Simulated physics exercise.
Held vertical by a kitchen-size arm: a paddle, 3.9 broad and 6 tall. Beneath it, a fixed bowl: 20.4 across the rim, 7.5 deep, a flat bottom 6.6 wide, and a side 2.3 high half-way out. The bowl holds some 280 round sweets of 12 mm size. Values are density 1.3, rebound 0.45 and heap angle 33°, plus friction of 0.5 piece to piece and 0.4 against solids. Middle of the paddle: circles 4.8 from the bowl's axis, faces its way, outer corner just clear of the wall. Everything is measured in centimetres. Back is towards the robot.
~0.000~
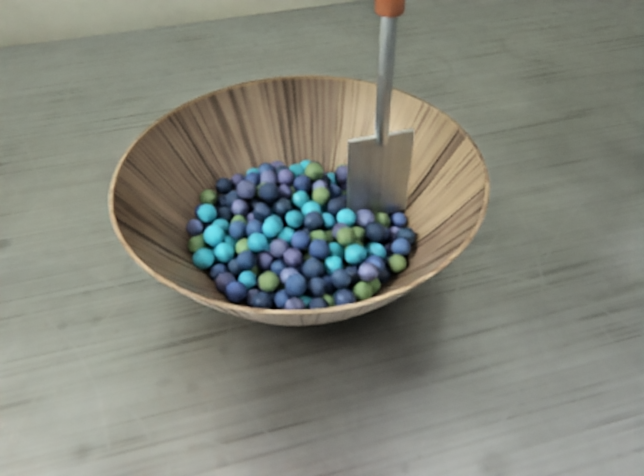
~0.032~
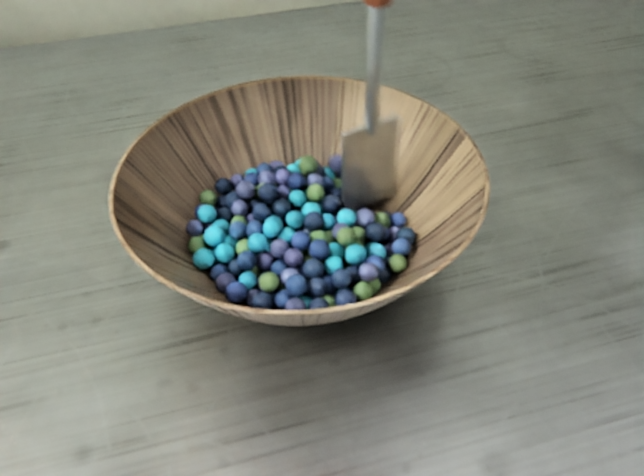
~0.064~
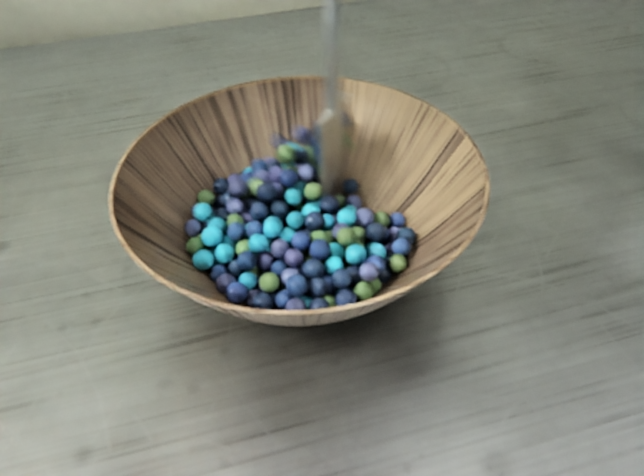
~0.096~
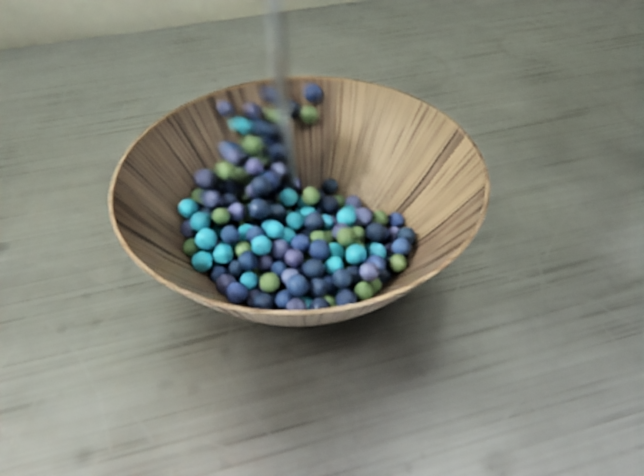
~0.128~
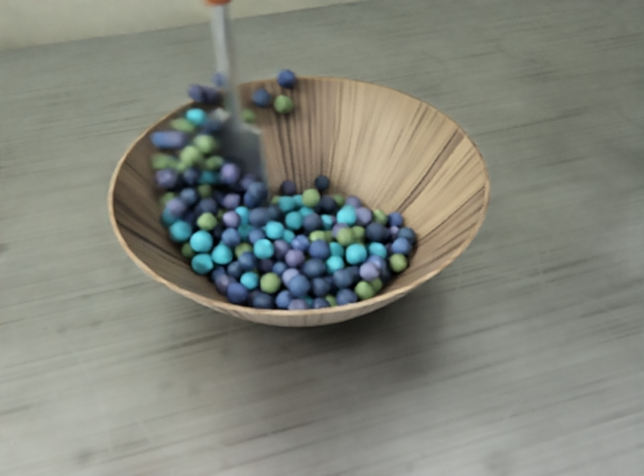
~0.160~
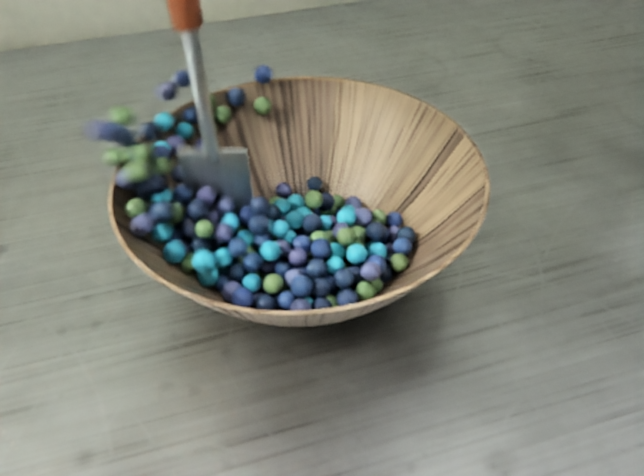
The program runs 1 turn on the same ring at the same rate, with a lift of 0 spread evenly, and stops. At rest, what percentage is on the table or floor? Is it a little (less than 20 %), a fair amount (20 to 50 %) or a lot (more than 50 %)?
A fair amount, from 20 to 50 %.
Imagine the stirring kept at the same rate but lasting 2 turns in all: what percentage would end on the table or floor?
Estimate: Near 40 %.
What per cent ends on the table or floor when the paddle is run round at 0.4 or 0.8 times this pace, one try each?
I'd expect about 0 per cent, then about 10 per cent.
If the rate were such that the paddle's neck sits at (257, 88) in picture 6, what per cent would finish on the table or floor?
I'd put it close to 5 per cent.
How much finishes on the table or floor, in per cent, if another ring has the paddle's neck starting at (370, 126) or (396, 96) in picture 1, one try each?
25 and 15 %.
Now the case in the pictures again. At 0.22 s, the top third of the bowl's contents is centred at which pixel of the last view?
Around (250, 258).
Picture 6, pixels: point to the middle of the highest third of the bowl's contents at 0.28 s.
Roughly pixel (394, 236).
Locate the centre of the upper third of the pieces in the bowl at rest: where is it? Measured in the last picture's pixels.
Near (302, 184).
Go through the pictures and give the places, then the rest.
The paddle neck at (383, 112), 0° round; upper third of the load around (294, 225), from x 195 to 405, top at y 170; 275 in the bowl, in the first picture.
The paddle neck at (373, 101), 15° round; upper third of the load around (296, 220), from x 195 to 405, top at y 165, in the second picture.
The paddle neck at (332, 84), 51° round; upper third of the load around (290, 210), from x 195 to 405, top at y 120, in the third picture.
The paddle neck at (281, 83), 88° round; upper third of the load around (261, 198), from x 190 to 405, top at y 95, in the fourth picture.
The paddle neck at (234, 98), 124° round; upper third of the load around (223, 200), from x 165 to 405, top at y 80, in the fifth picture.
The paddle neck at (207, 126), 161° round; upper third of the load around (196, 212), from x 100 to 405, top at y 75; 272 in the bowl, 3 in flight or on the tool, in the sixth picture.
After 0.22 s, 231° round, highest piece 12 above the table; 257 in the bowl, 18 in flight or on the tool.
After 0.28 s, 302° round, highest piece 14 above the table; 232 in the bowl, 3 on the table or floor, 40 in flight or on the tool.
After 0.51 s, 0° round, highest piece 8 above the table; 198 in the bowl, 72 on the table or floor, 5 in flight or on the tool.
After 1.21 s, 0° round, highest piece 5 above the table; 198 in the bowl, 77 on the table or floor.
In the end, 198 in the bowl, 77 on the table or floor. That is 28 % on the table or floor.
